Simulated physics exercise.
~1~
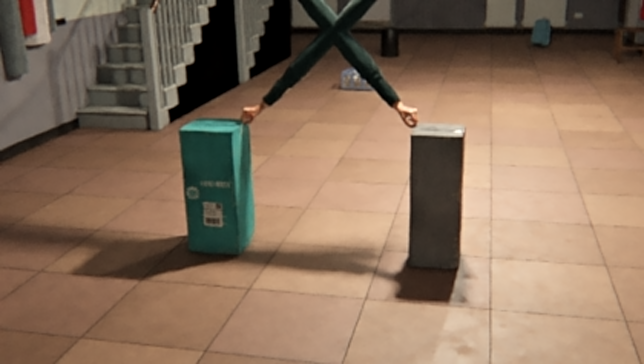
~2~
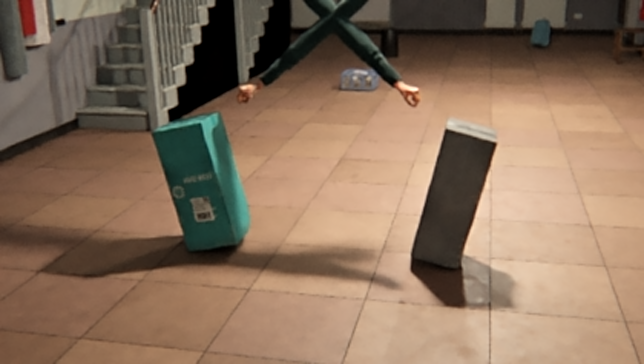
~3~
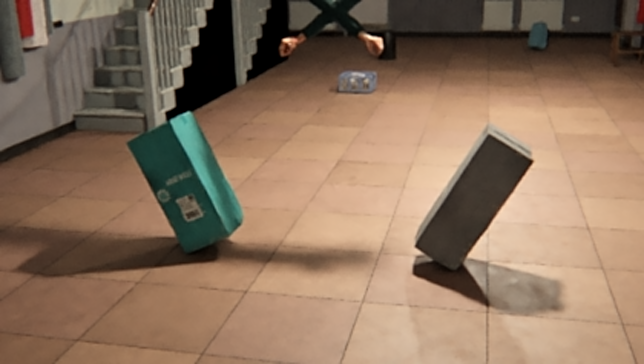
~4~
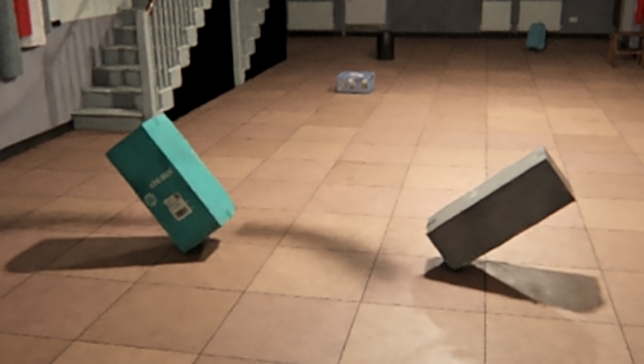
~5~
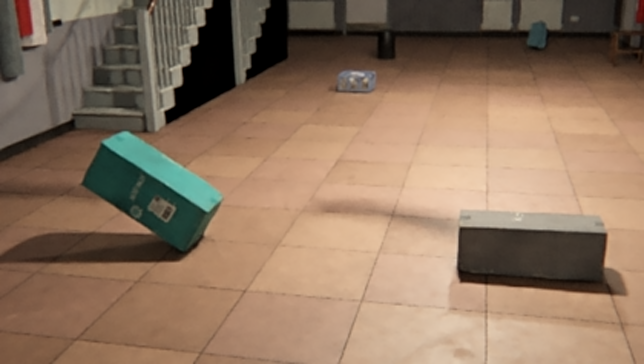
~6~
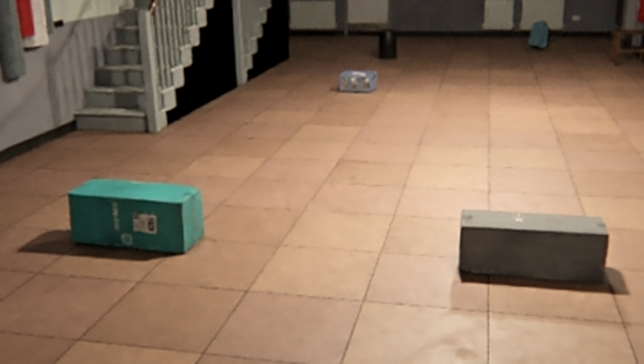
The clip opens on a tiled floor near a staircase, where a tall turquoise parcel and a tall grey parcel stand upright while a pair of crossed arms reaches down to their tops. The parcels begin to tilt apart, the turquoise one to the left and the grey one to the right, as the hands let go and draw back out of view. Both lean further with nothing touching them, the grey parcel tipping faster. It drops onto its side first while the turquoise one is still leaning. Then the turquoise parcel goes over too, leaving both lying on their sides.
